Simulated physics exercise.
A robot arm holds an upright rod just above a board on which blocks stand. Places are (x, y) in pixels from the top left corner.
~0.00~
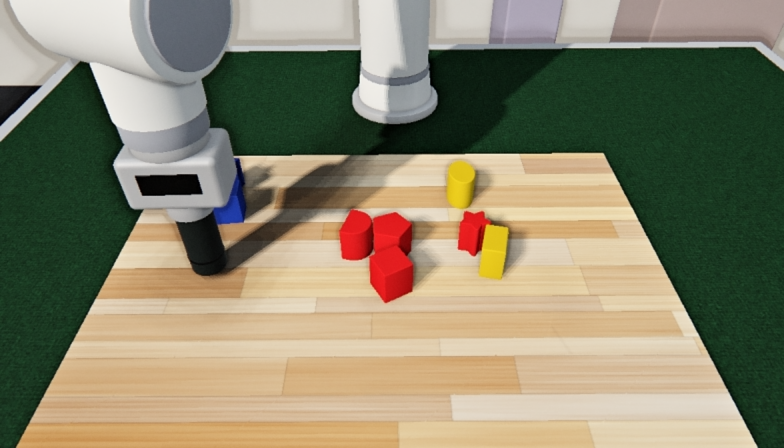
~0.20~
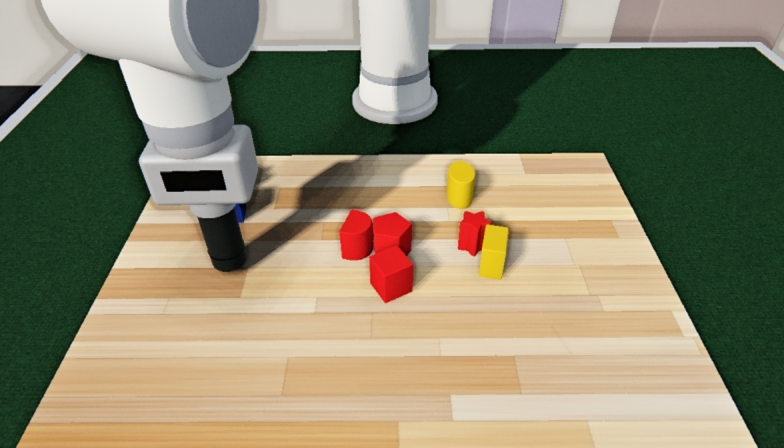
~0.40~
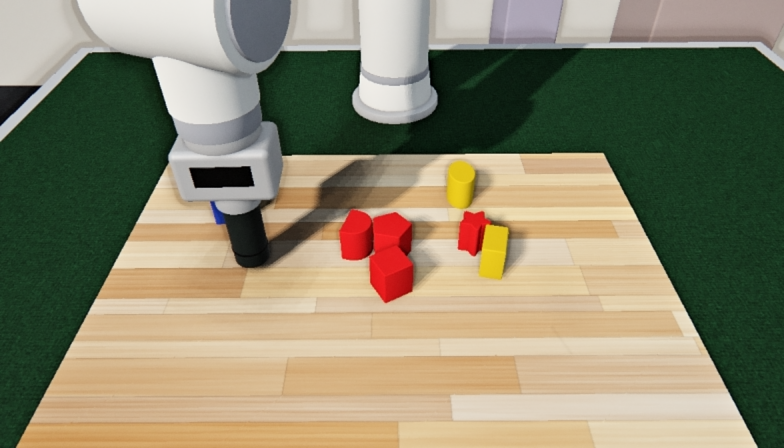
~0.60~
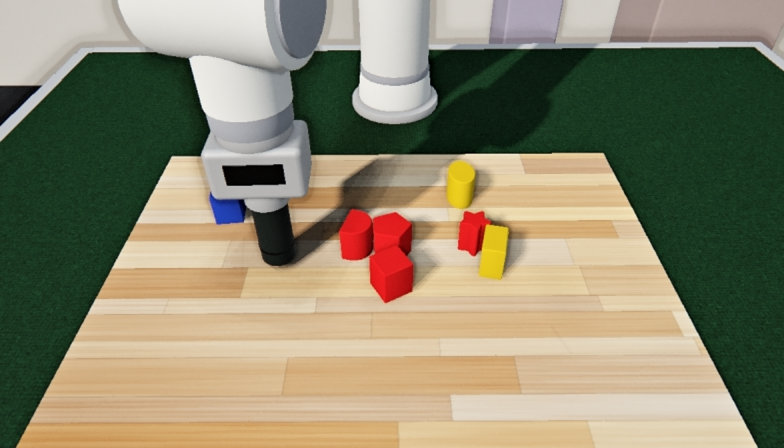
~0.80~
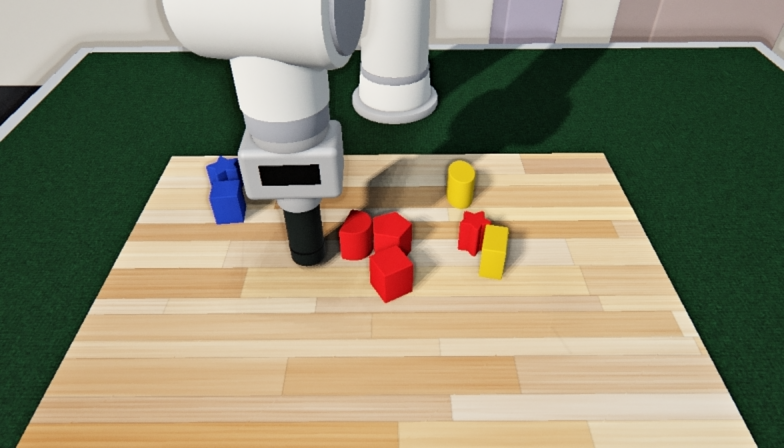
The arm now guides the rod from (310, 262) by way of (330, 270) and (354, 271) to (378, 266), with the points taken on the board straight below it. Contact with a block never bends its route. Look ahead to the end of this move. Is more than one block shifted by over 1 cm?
No, that is not what happens.
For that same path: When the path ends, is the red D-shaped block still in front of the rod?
No - that is not the case.
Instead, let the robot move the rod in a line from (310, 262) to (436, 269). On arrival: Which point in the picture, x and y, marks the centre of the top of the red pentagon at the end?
The middle of the upper face of the red pentagon will lie at about (421, 217) in the picture.
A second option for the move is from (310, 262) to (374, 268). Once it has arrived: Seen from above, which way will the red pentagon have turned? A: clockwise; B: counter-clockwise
That would be A.
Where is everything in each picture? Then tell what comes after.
The first frame shows rod's lower end at (210, 265); red D-shaped block at (356, 222); red pentagon at (391, 224); red square piece at (391, 260).
The second frame shows rod at (230, 261); blocks still.
The third frame shows rod at (253, 257); blocks still.
The fourth frame shows rod at (279, 255); blocks still.
The fifth frame shows rod at (309, 255); red D-shaped block at (356, 222); red pentagon at (391, 224); red square piece at (391, 260).
On the path given first. Halfway along, rod at (342, 265); nothing pushed yet.
At the end, rod at (377, 259); red D-shaped block at (358, 219); red pentagon at (402, 219); red square piece still.
